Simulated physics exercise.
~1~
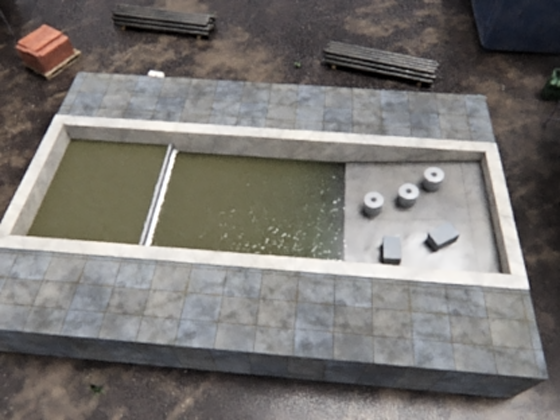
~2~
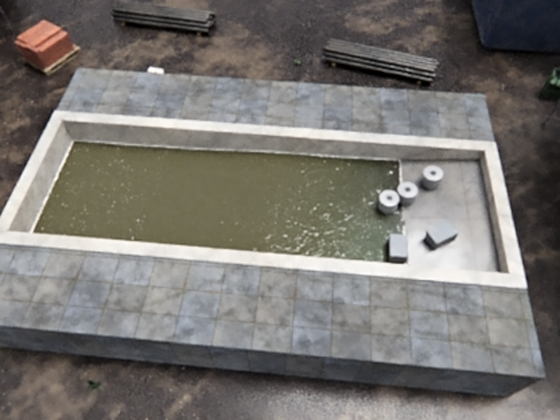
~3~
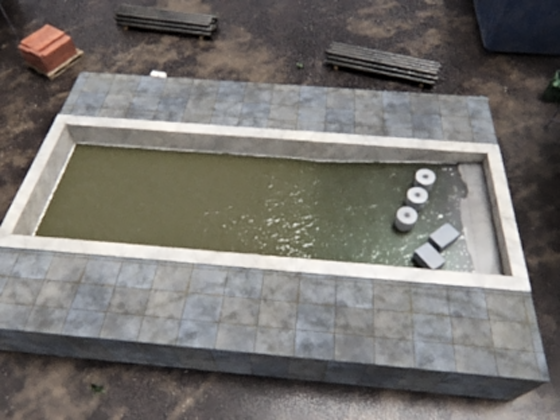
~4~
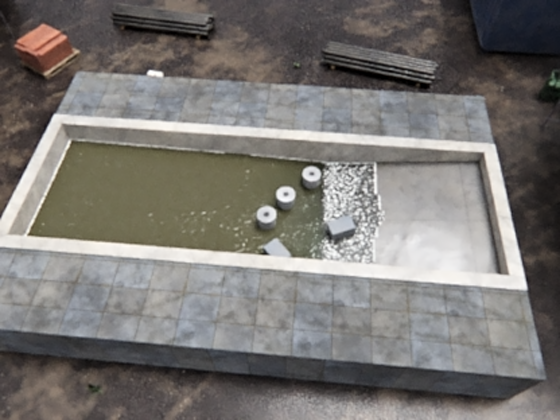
Greenish water surges right up the slope, then draws back left, carrying the tubs and crates.
